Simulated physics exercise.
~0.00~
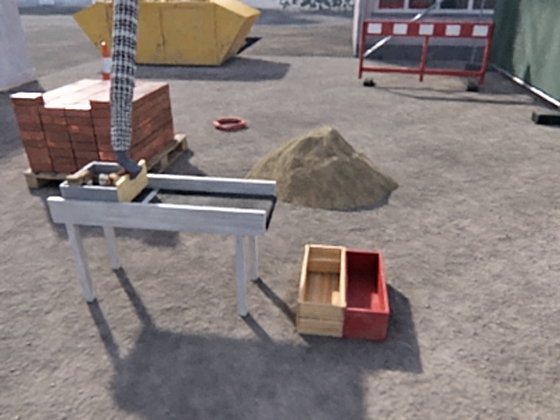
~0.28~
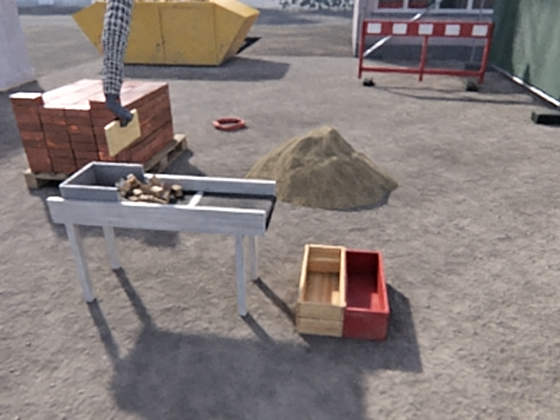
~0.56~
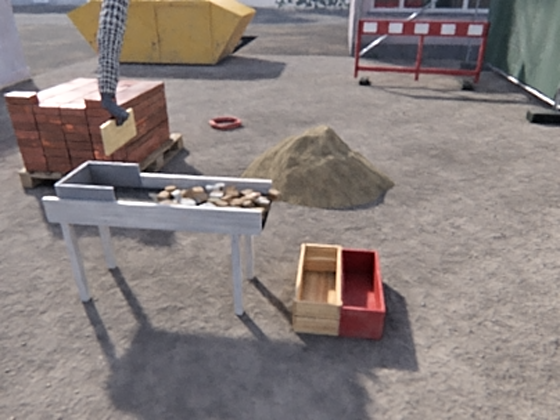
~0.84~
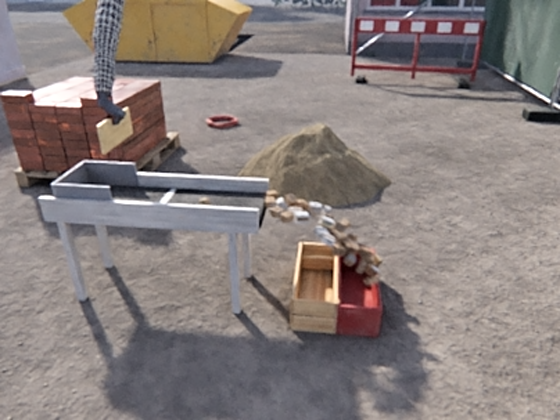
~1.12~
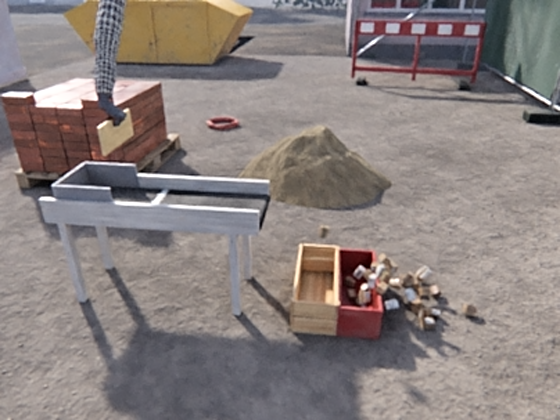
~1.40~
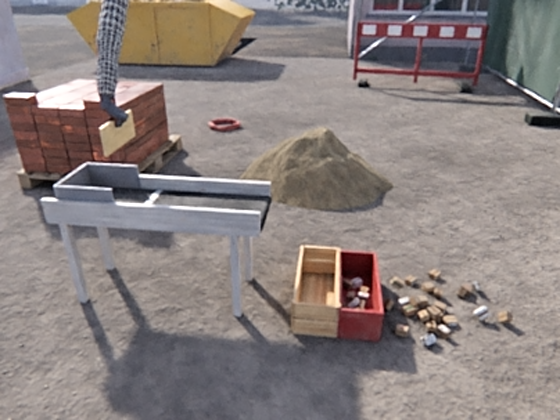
In a paved yard, a gloved hand lifted a gate and a pile of little parcels rode a belt rightward, then flew off its end towards a red bin, where some landed inside but most scattered on the ground beyond it.
